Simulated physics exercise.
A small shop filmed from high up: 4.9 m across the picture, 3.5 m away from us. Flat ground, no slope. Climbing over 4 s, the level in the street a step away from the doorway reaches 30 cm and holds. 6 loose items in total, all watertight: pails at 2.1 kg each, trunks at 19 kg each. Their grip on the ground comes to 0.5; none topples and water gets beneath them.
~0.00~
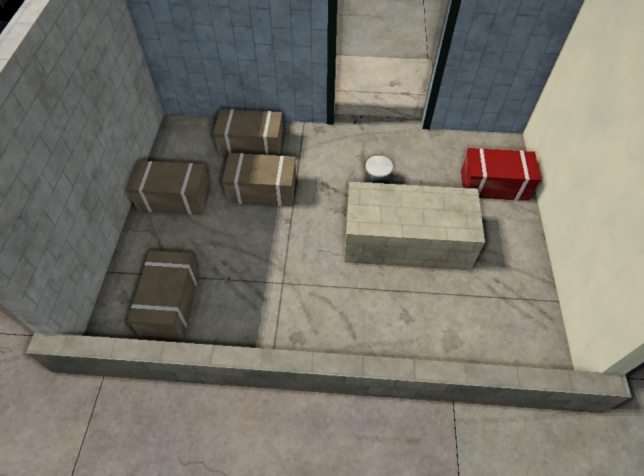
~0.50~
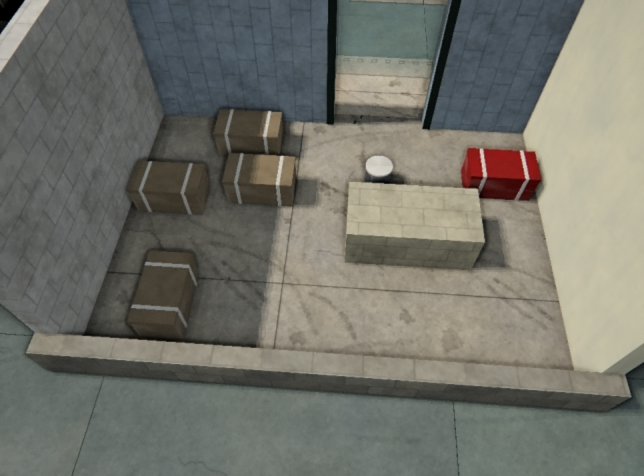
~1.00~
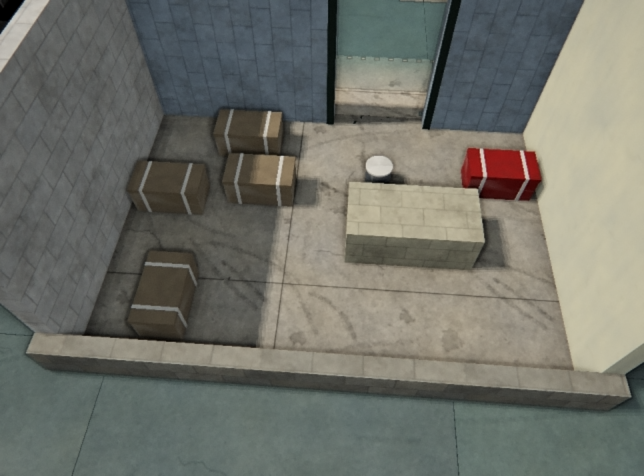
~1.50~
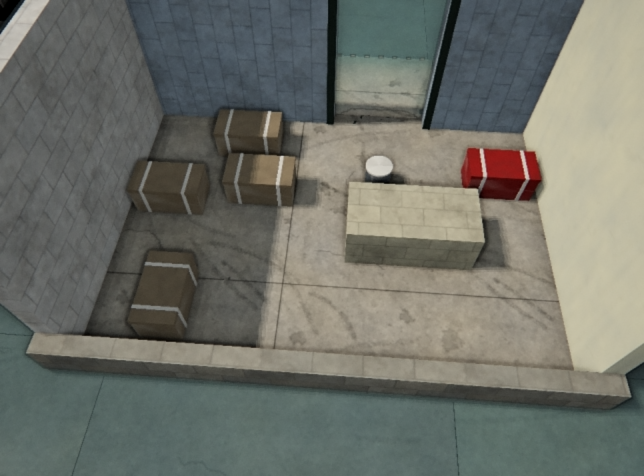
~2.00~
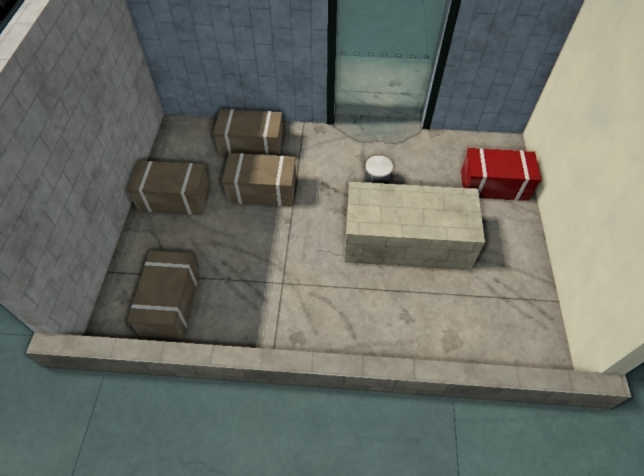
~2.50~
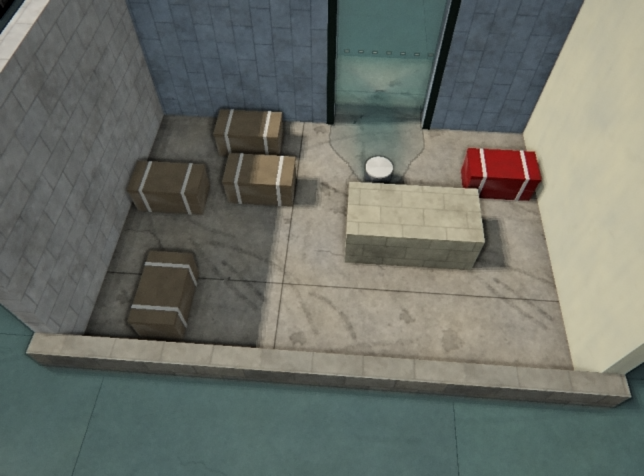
In a small walled shop seen from above, water covers the ground outside, then creeps through the back doorway and spreads across the floor toward a white pail, while the red trunk and four brown ones stay still.
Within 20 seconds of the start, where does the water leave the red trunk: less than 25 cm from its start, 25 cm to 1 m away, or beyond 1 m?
It is going to make a small trip.
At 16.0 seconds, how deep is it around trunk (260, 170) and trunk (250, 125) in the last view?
Roughly 24 and 18 cm.
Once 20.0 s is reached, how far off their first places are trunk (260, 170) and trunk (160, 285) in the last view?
Shifts: 300 cm / 100 cm.
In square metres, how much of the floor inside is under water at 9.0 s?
Wet: Near 16 m2.
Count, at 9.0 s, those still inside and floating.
By my count, 5.
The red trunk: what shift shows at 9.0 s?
By then it has shifted roughly 10 cm.
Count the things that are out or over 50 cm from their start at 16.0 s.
5.
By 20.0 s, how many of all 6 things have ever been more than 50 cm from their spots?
Count: 6.
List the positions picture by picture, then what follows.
In the first picture, the red trunk at (504, 164) rests on the ground; 0.0 m2 under water; 0 of 6 have shifted.
In the second picture, the red trunk at (504, 164), on the bottom; 0.0 m2 under water; 0 of 6 have shifted.
In the third picture, the red trunk at (504, 164), on the bottom; 0.0 m2 under water; 0 of 6 have shifted.
In the fourth picture, the red trunk at (504, 164) rests on the ground; water covers 0.0 m2; 0 of 6 have shifted.
In the fifth picture, the red trunk at (504, 164) rests on the ground; water covers 0.3 m2; 0 of 6 have shifted.
In the sixth picture, the red trunk at (504, 164), on the bottom; 0.9 m2 under water; 0 of 6 have shifted.
After 4.0 s the red trunk is near (504, 164), 0.0 m from its start, aground; 1 afloat.
After 9.0 s the red trunk is near (505, 154), 0.1 m from its start, afloat; 5 afloat.
After 16.0 s the red trunk is near (468, 148), 0.4 m from its start, afloat; 6 afloat.
After 20.0 s the red trunk is near (458, 146), 0.6 m from its start, afloat; 6 afloat.
